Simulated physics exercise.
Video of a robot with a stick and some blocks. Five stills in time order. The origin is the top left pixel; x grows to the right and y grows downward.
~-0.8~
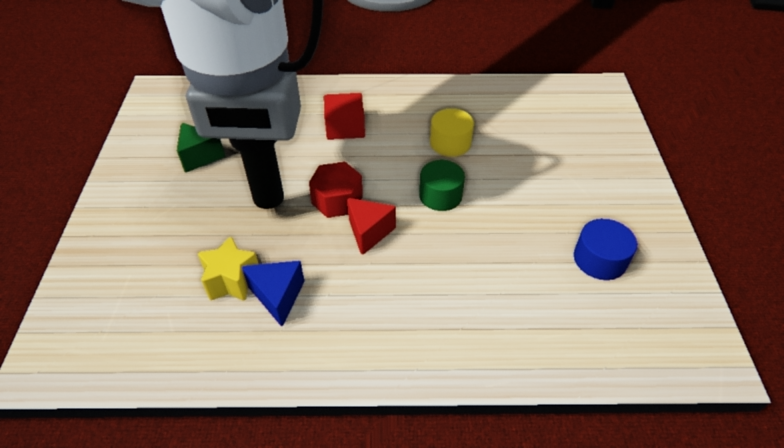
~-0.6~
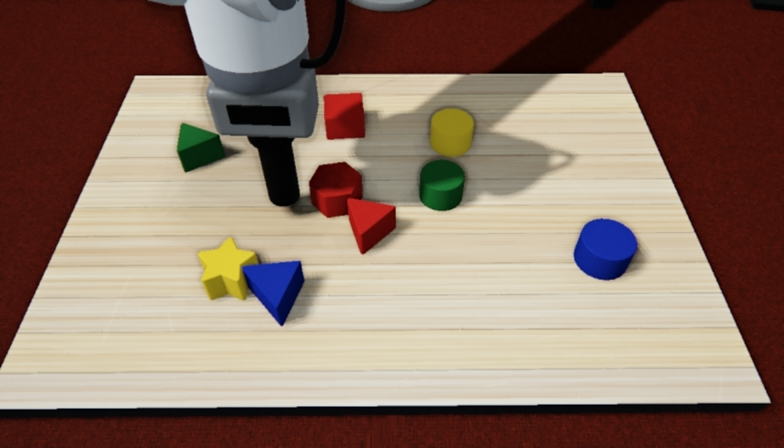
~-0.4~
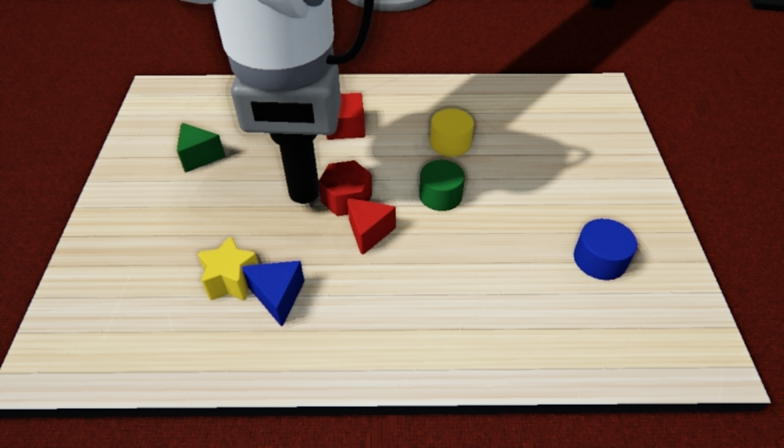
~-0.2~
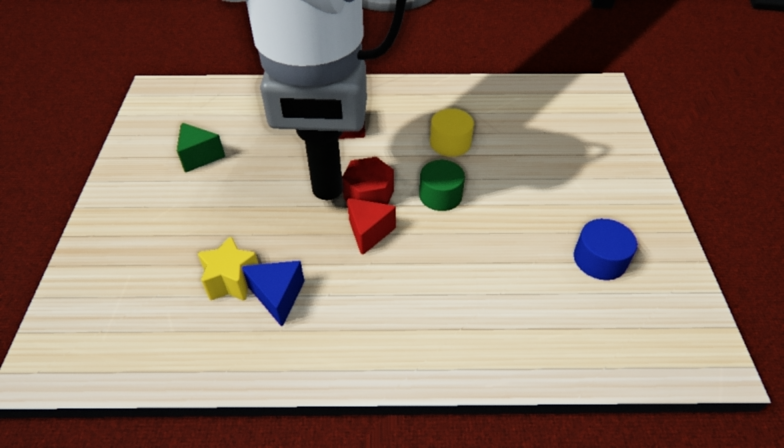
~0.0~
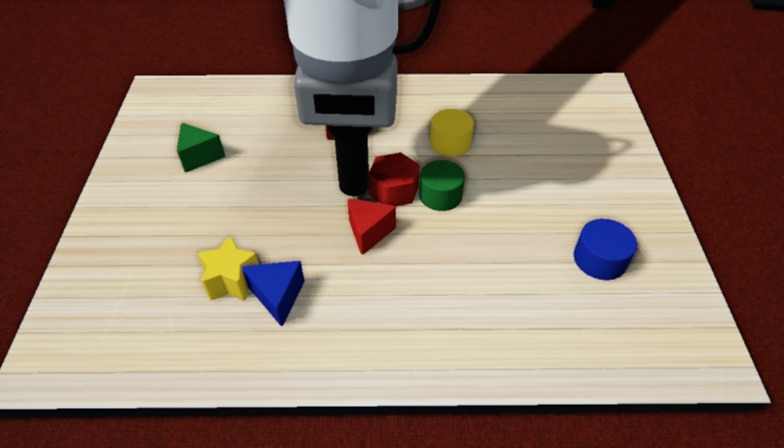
To begin with, a robot arm holds a black stick upright on a wooden board, left of a red hexagonal block, with other coloured blocks around. The stick moves right, meets the red hexagon and pushes it rightward past the top of the red triangular block, closer to the green circular block.
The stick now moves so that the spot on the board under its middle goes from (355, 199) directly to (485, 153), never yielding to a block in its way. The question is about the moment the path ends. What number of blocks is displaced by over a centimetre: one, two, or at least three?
It moves three or more blocks.
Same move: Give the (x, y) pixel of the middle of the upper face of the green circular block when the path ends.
In the picture, it is at (499, 180).
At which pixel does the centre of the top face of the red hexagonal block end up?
Around (523, 146).
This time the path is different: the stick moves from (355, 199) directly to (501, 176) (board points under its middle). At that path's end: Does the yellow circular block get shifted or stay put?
Moved.
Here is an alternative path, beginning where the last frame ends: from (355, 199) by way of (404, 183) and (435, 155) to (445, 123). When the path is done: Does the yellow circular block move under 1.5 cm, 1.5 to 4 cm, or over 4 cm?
Goes over 4 cm.
The first path, step by step. One third of the way, stick (402, 170); red hexagonal block (441, 155); green circular block (480, 175).
Two thirds of the way, stick (446, 154); red hexagonal block (484, 148), turned 50° clockwise; green circular block (499, 179); yellow circular block (455, 119).
At the end, stick (488, 140); red triangular piece not moved; red hexagonal block (523, 146), turned 95° clockwise; green circular block (499, 180); yellow circular block (461, 114).
